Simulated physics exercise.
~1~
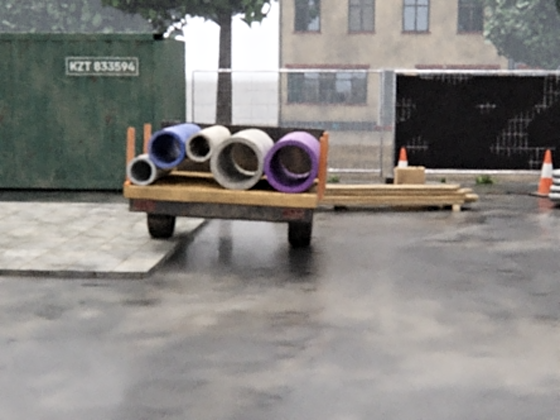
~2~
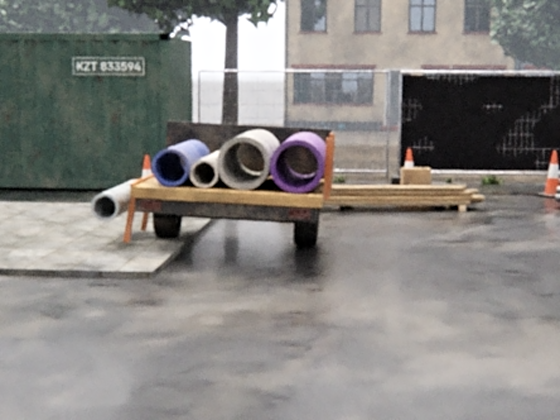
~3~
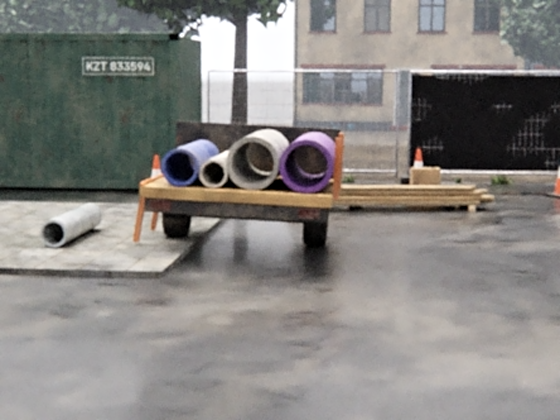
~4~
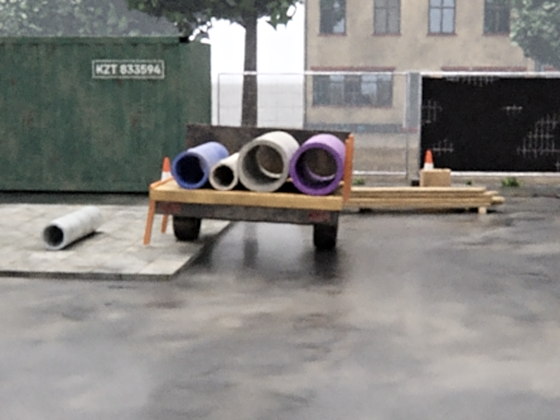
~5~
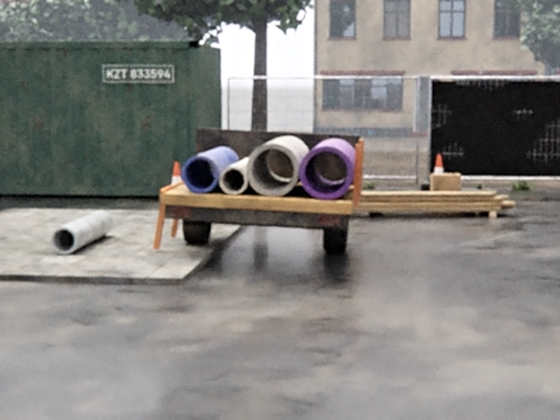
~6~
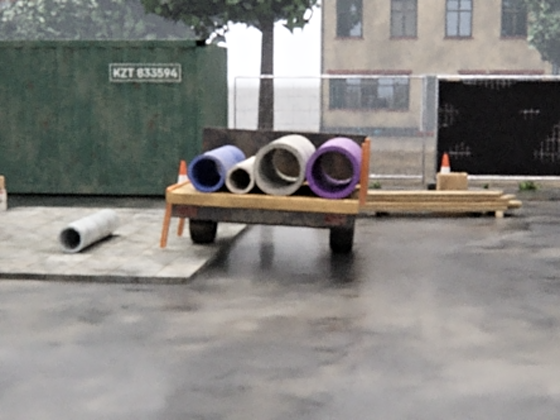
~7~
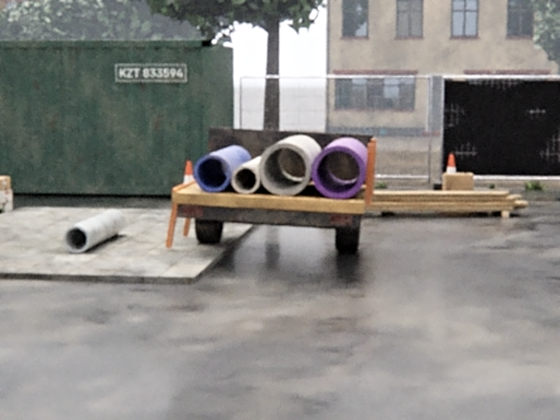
One pipe rolls left off a parked trailer onto the pavement while four stay aboard.
